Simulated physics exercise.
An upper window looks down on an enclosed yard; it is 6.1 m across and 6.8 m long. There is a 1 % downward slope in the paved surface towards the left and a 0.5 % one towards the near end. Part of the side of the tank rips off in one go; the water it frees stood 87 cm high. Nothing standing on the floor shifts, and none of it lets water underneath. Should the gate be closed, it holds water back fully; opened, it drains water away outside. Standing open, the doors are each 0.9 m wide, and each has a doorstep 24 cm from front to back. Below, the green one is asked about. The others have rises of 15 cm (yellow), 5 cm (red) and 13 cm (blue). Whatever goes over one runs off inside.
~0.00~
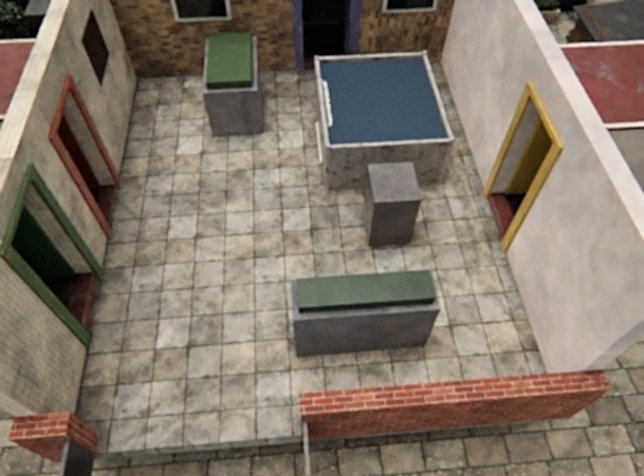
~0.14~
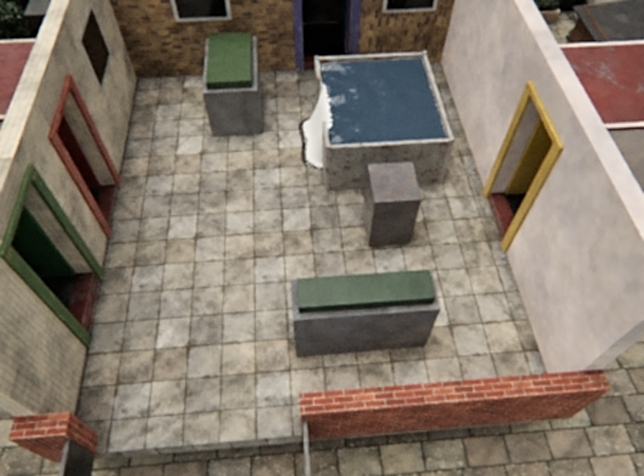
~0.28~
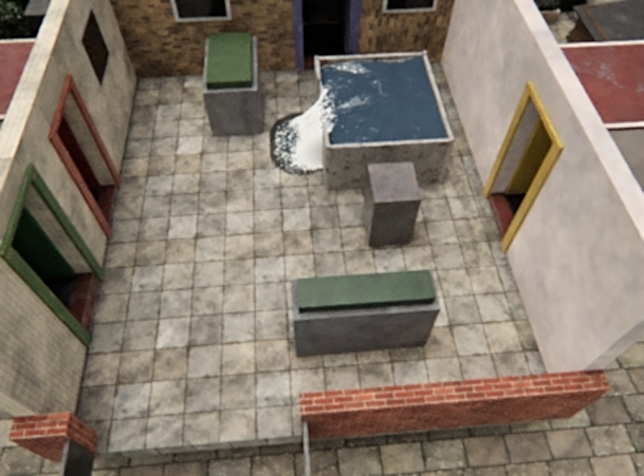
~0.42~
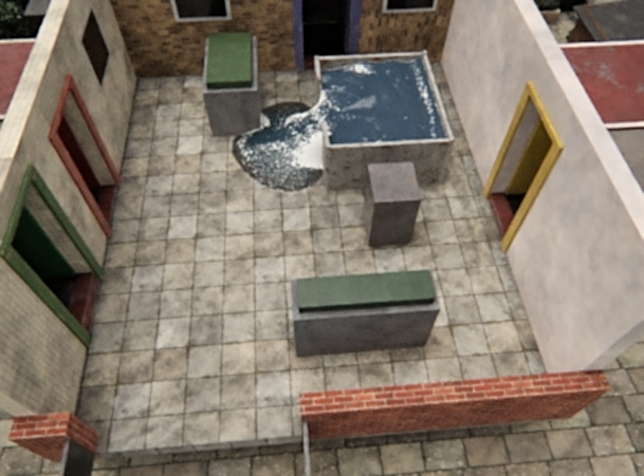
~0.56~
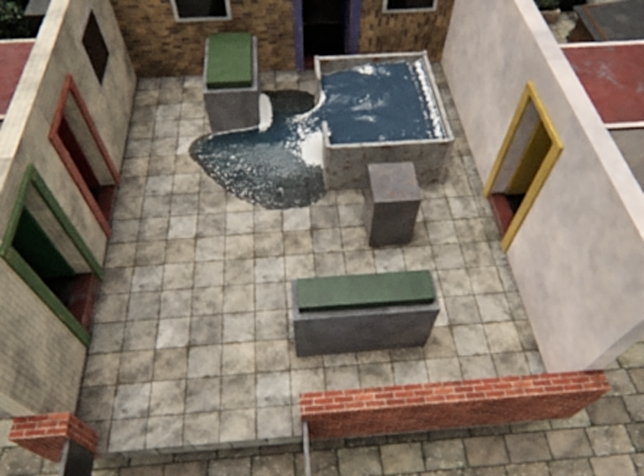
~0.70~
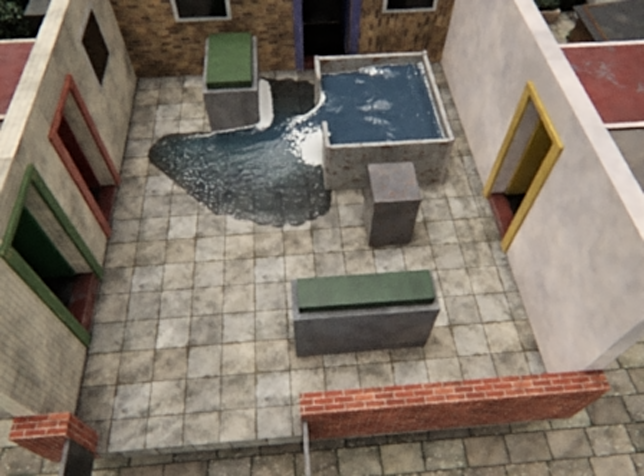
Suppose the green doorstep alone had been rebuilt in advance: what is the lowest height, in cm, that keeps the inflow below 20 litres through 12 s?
About 9.5 cm.
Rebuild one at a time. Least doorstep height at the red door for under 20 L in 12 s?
Roughly 29 cm at the red door.
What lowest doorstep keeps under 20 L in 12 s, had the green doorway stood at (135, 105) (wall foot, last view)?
Roughly 15 cm, give or take.
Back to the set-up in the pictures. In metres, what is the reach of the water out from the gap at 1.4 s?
Distance from gap: Approx. 4.2 m.
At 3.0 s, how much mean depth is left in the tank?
Roughly 36 cm.
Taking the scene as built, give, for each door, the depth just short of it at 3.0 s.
Door by door, in centimetres - green 14, yellow 0, red 22, blue 11.
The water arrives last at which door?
Door: Yellow.
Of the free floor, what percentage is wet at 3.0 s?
Some 50 per cent is wet.
After 1.4 s water covers 30 % of the floor, deepest (55 cm) near (267, 133); it has not reached the green door.
After 3.0 s water covers 50 % of the floor, deepest (35 cm) near (267, 133); 14 cm at the green door, 0 litres in over its 25 cm doorstep.
After 12.0 s water covers 85 % of the floor, deepest (12 cm) near (71, 434); 7 cm at the green door, 0 litres in over its 25 cm doorstep.
At the green door as built, the water arrived by 1.8 s and peaked near 18 cm at 2.4 s.
Run again over the same 12 s with other heights there, 42 litres in over 7.5 cm, 9 litres over 12 cm. The limit of 20 litres is kept from about 9.5 cm up.
